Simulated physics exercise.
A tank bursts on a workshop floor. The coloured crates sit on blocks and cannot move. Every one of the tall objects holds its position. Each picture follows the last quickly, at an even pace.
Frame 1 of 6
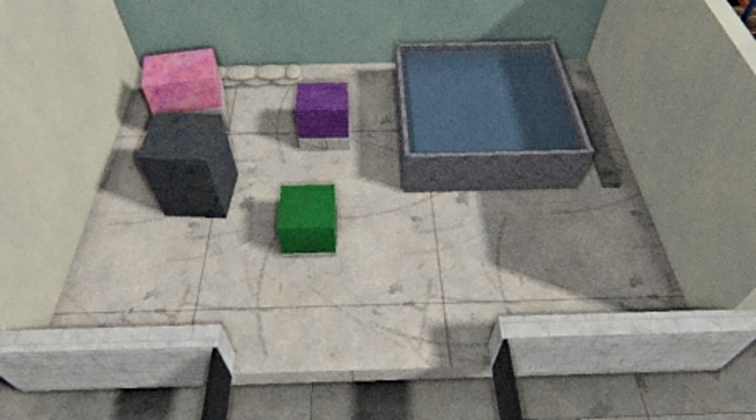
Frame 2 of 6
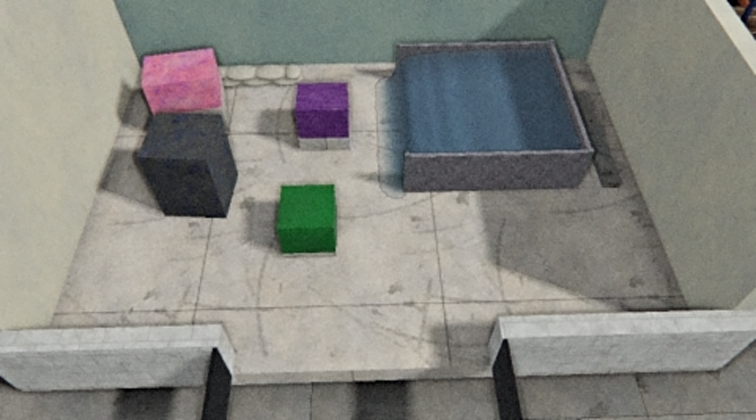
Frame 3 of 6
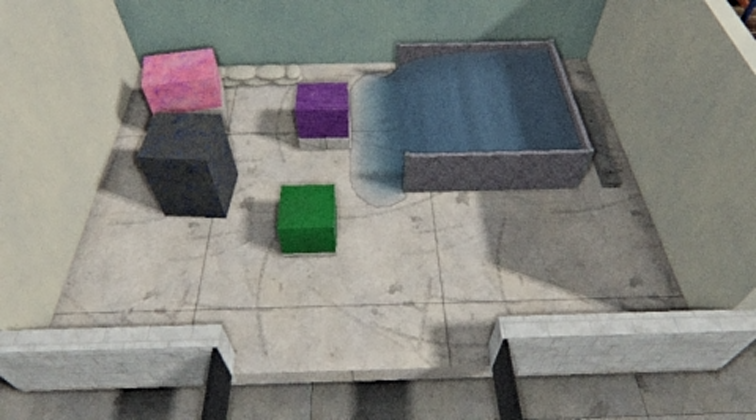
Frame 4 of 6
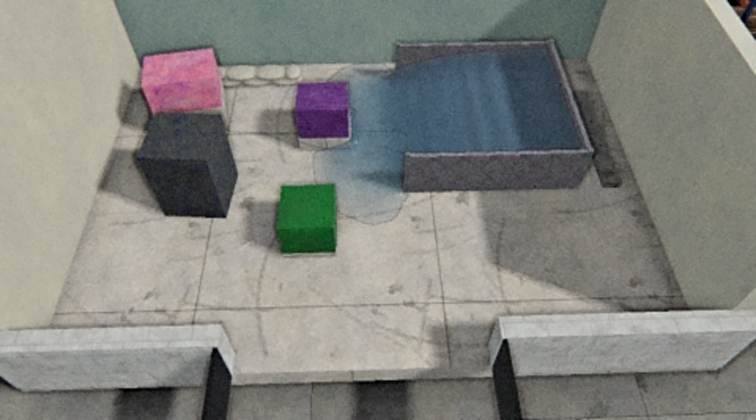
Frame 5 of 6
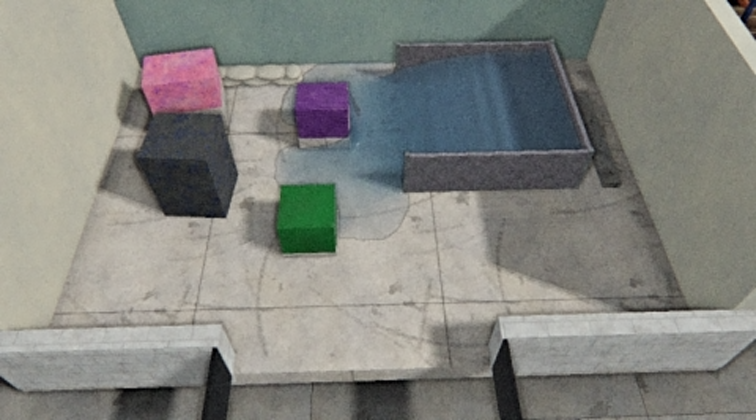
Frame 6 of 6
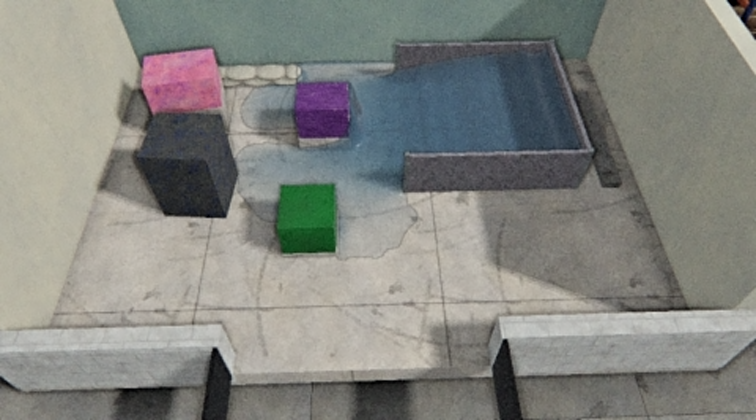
Grey-walled water tank opening on its left side, water spreading left across the workshop floor around purple and green blocks.
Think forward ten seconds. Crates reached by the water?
Outcome: The purple crate has water on it afterwards; the green crate has water on it afterwards; the pink crate has no water on it afterwards.
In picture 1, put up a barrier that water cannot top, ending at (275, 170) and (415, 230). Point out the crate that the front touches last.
That would be the green crate.
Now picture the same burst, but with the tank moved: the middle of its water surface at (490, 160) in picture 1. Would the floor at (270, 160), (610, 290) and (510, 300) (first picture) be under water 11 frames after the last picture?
First drenched; next unwetted; last unwetted.
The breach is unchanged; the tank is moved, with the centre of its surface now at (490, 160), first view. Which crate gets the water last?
Last: The one in pink.
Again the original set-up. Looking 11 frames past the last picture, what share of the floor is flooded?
Estimated share: About 55 %.
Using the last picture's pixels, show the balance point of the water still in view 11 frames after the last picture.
The balance point is around (358, 135).
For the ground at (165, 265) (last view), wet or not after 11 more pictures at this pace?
Lab note: Spot reads soaked.
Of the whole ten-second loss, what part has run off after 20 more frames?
Roughly 20 %.
A moment on, water covers 35 % of the floor; the purple crate water round its plinth, the green crate water round its plinth, the pink crate water round its plinth.
Next, water covers 55 % of the floor; the purple crate water round its plinth, the green crate water round its plinth, the pink crate water round its plinth.
Then, water covers 65 % of the floor; the purple crate water round its plinth, the green crate water round its plinth, the pink crate water round its plinth.
Later, water covers 75 % of the floor; the purple crate water round its plinth, the green crate water round its plinth, the pink crate water round its plinth.
In the end, water covers 95 % of the floor; the purple crate was topped, the green crate was topped, the pink crate stayed above the water.
